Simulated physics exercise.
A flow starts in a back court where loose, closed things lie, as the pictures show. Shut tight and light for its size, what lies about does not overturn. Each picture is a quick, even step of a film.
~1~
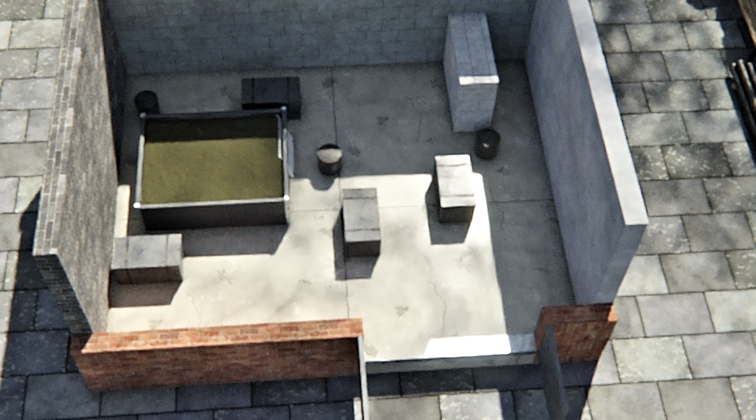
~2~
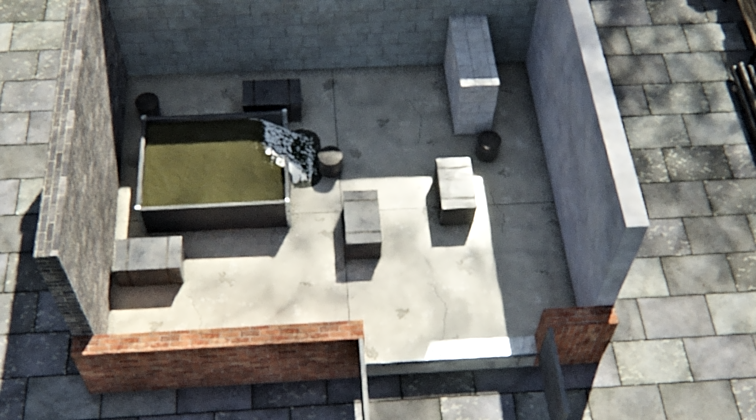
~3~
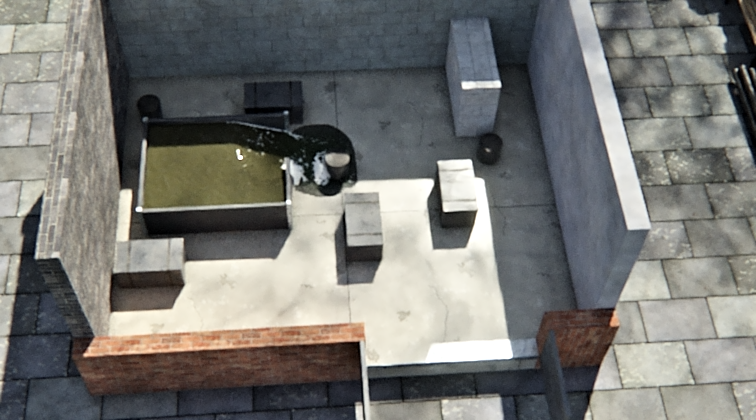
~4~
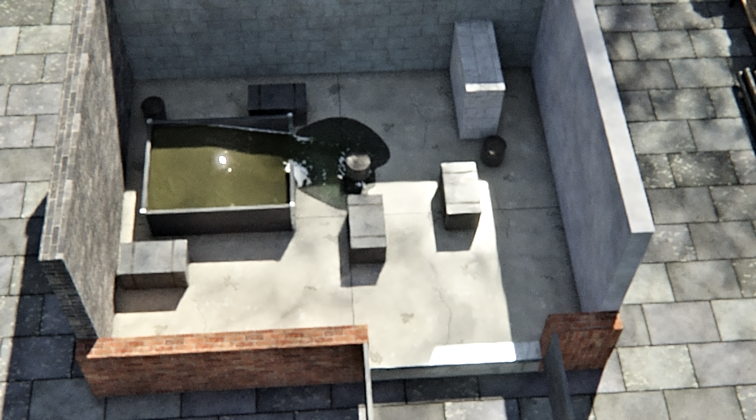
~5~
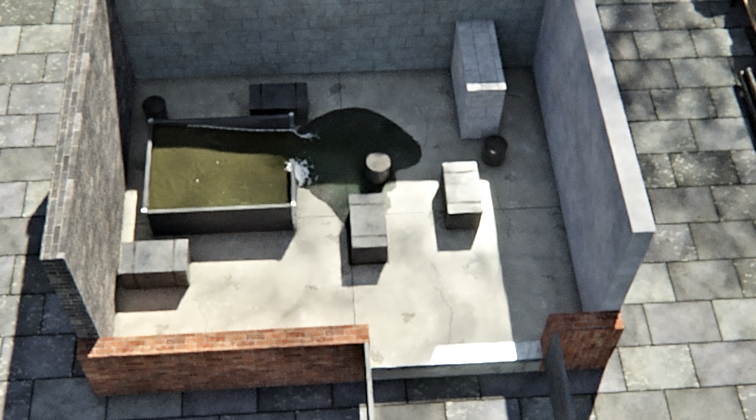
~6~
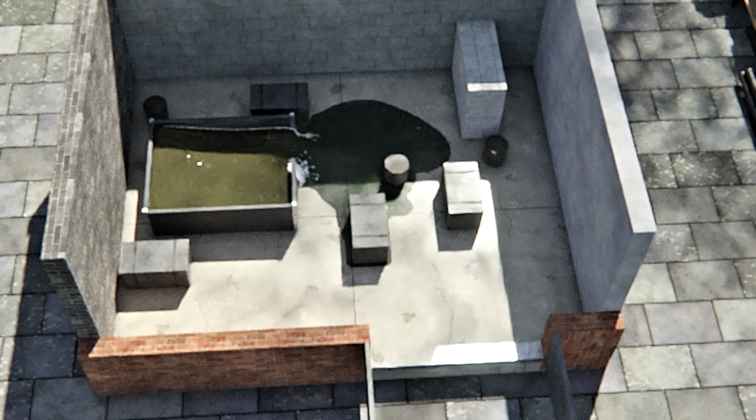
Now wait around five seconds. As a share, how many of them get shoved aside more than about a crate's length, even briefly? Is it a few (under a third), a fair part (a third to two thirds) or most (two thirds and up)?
A fair part.
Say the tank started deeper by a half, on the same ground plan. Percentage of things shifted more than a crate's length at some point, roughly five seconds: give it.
Something like 40 in a hundred of them.
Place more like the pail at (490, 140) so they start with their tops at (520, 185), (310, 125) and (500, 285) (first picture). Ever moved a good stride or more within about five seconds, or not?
The answers, in order, are displaced a stride, displaced a stride and remains nearby.
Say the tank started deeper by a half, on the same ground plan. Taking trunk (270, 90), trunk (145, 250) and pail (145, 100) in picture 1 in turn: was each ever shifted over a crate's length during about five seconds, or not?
The first came up short, the next came up short, and the last came up short.
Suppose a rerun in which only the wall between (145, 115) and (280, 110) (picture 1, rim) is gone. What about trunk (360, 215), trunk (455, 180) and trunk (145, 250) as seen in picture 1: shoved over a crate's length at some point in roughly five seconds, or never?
Lab note - in sequence: Did not travel far; did not travel far; travelled far enough.
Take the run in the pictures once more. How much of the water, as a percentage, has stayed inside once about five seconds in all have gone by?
Near 96 per cent.
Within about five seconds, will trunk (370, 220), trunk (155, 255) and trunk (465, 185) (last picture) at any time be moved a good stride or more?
Item one never gets that far, item two never gets that far, item three gets that far.
A moment on, 1 of 7 are well off their spots; 0 afloat.
Next, 2 of 7 are well off their spots; 1 afloat.
Later, 3 of 7 are well off their spots; 1 afloat.
In the end, 3 of 7 are well off their spots, and 3 have been at some point; 2 afloat.
